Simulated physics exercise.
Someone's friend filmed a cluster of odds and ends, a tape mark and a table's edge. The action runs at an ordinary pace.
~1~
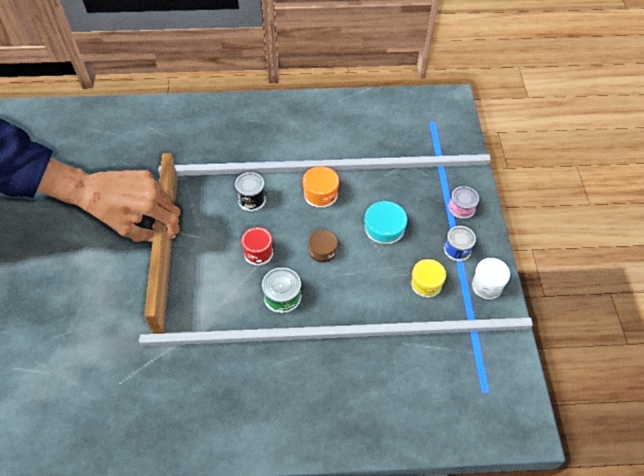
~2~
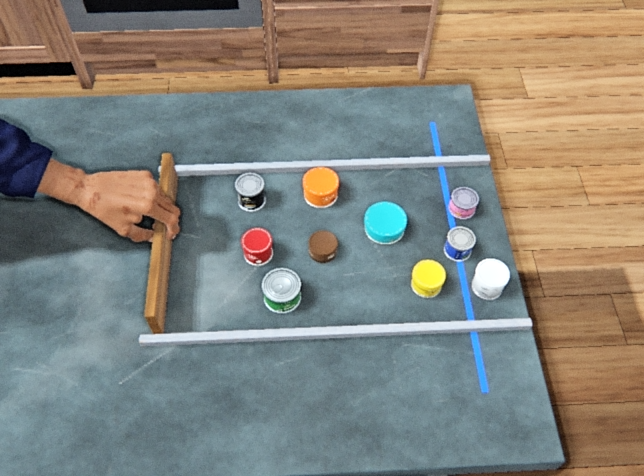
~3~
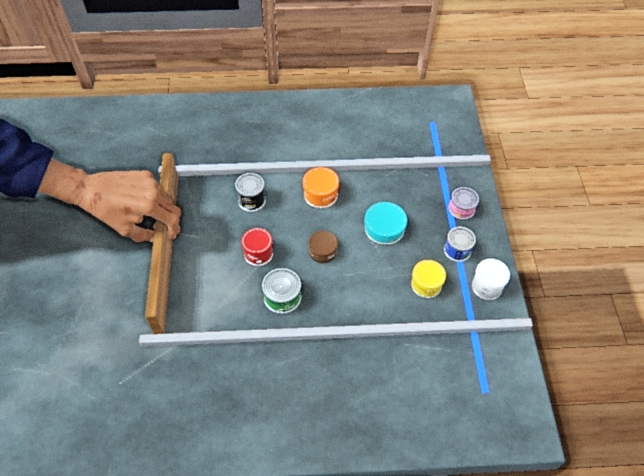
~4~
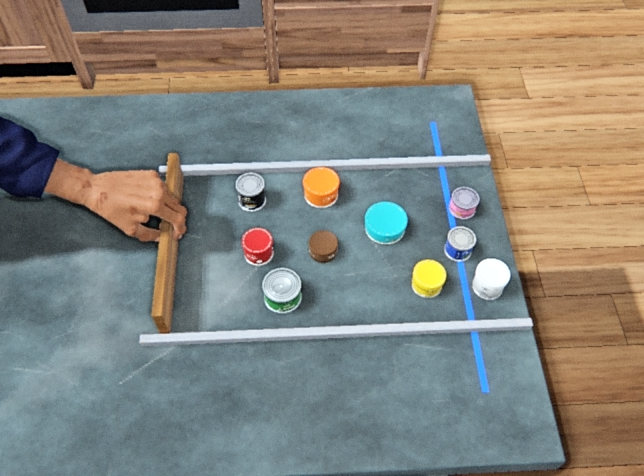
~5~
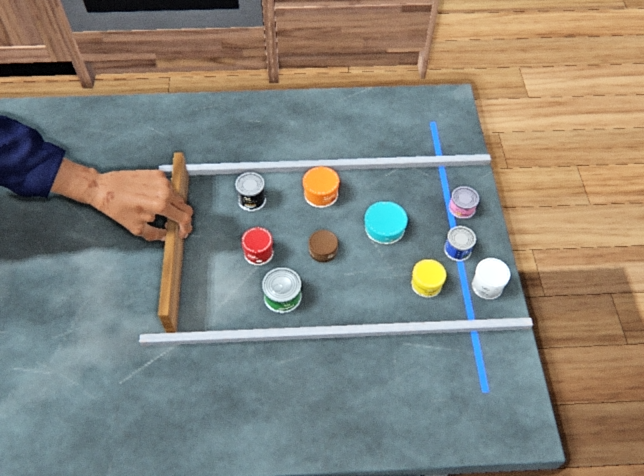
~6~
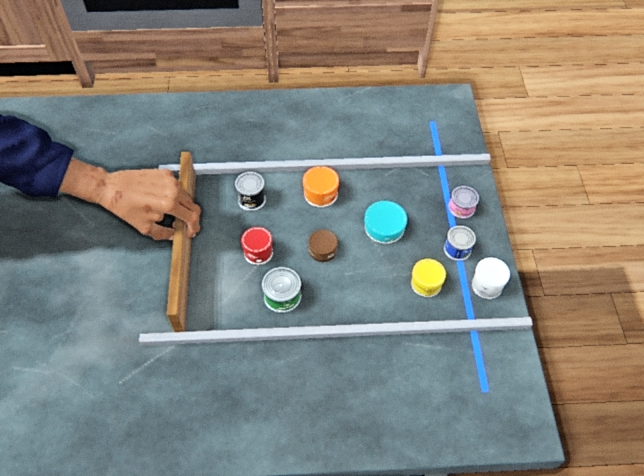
A hand held a wooden board still at the left of some scattered colorful tins between two pale rails, then slid it slightly right toward them, while the tins and blue tape stayed put.
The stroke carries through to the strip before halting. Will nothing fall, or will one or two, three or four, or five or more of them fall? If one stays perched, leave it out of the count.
I expect one piece, maybe two, to go over the edge.
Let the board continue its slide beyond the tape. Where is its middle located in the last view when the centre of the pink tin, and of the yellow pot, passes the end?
The middle is at (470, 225) when it's the pink tin, and at (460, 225) when it's the yellow pot.
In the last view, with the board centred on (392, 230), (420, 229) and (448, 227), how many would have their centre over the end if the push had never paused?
Respectively, 0, 0 and 1.
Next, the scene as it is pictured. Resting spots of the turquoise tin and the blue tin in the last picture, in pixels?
The turquoise tin stops around (474, 219); the blue tin around (513, 236).
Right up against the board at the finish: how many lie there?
The answer is 4.
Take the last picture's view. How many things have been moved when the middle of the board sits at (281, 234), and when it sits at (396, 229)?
First 5, then 8.
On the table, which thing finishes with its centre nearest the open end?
That would be the blue tin.
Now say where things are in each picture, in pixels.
In the first picture, white tin (490, 279); pink tin (463, 203); blue tin (460, 244); board (163, 239); tape (455, 239).
In the second picture, pink tin (463, 203); turquoise tin (385, 224).
In the third picture, blue tin (459, 245); green pot (282, 291).
In the fourth picture, white tin (490, 280); brown tub (323, 247).
In the fifth picture, pink tin (464, 203); red pot (258, 247).
In the sixth picture, white tin (490, 279); pink tin (463, 202); blue tin (459, 244); board (183, 238); tape (455, 238).
Early on, none off yet; white tin at rest near (490, 279); pink tin at rest near (463, 202); blue tin at rest near (459, 244).
A while later, none off yet; white tin travelled a little near (501, 279); pink tin at rest near (463, 202); blue tin travelled about its own width near (479, 241).
Finally, the number that fall off is one or two; lost, white tin.
